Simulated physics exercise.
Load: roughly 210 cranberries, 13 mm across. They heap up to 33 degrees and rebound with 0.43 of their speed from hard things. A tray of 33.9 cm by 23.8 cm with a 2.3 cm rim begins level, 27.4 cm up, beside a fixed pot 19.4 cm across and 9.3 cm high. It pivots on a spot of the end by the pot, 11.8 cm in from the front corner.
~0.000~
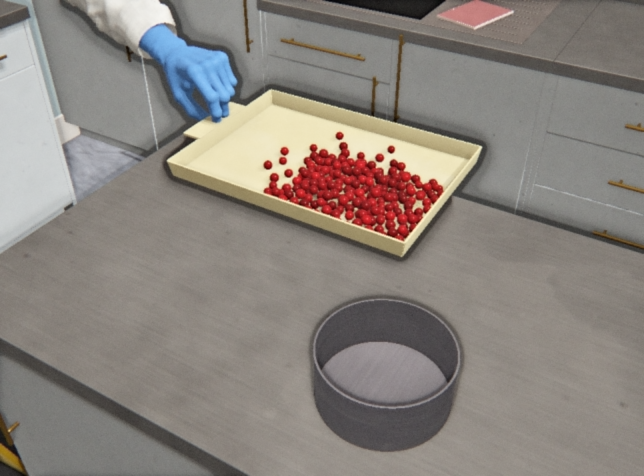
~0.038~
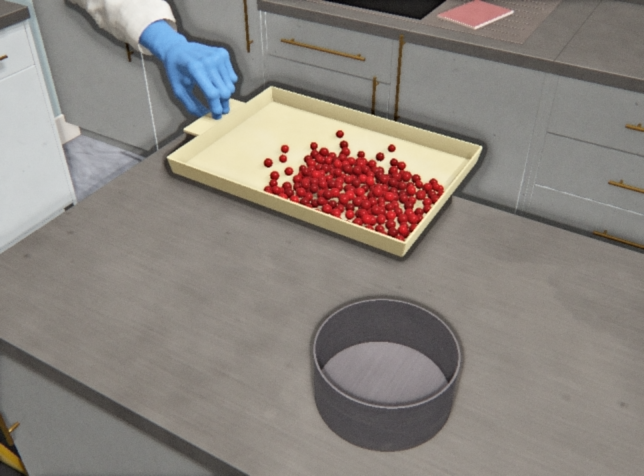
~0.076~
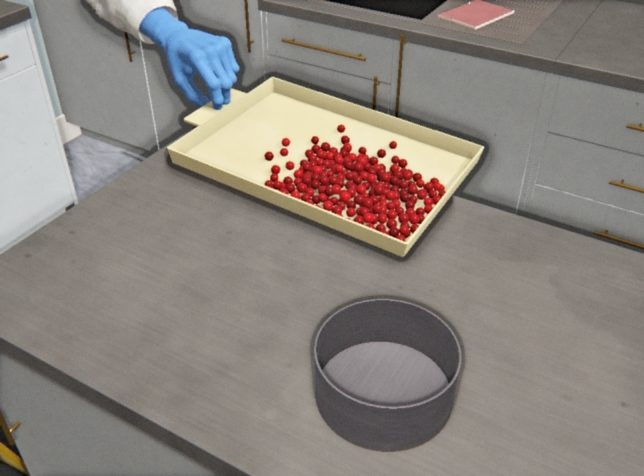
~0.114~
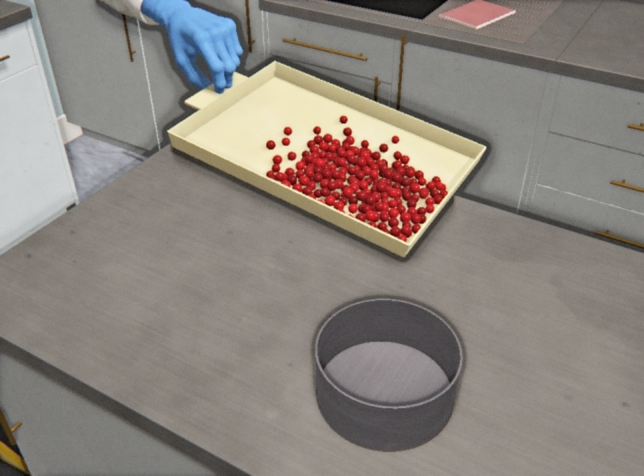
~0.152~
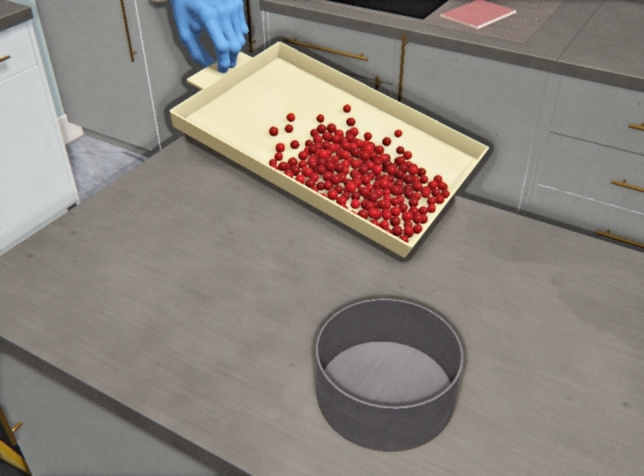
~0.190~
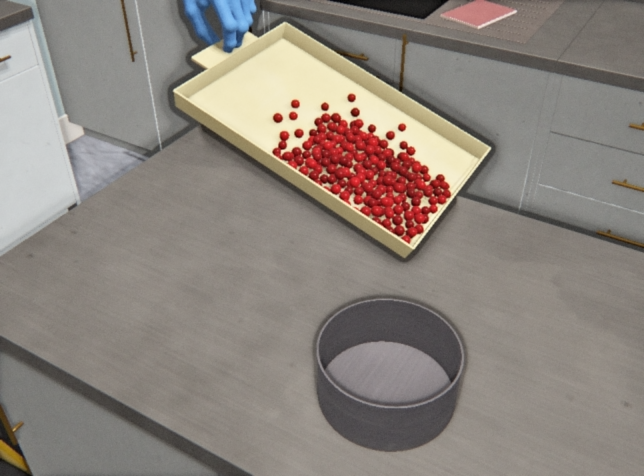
In the video, a blue-gloved hand holds the handle of a pale yellow tray of red cranberries above a grey counter with a round dark pot, then raises that end, tilting the tray while the berries shift only slightly.
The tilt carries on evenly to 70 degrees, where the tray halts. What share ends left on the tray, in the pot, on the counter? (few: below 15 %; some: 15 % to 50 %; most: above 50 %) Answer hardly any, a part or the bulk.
Left on the tray: The bulk; in the pot: Hardly any; on the counter: A part.
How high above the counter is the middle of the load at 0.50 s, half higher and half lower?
Roughly 34 cm.
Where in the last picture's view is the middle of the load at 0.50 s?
Around (424, 177).
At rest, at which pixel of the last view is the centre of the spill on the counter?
Around (536, 410).
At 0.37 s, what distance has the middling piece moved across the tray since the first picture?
Some 2 cm.
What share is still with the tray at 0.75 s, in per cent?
About 80 per cent.
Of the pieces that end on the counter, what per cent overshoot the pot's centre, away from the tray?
About 100 per cent.
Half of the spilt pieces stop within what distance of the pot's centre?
Roughly 22 cm.
Then, at 0.37 s, tilt 45 degrees; the tray holds 100 %, the pot 0 %.
After 0.50 s, tilt 64 degrees; the tray holds 100 %, the pot 0 %.
Then, at 0.75 s, tilt 70 degrees; the tray holds 80 %, the pot 0 %.
By 1.8 s all is still; tray 65 %, pot 5 %, counter 30 %.
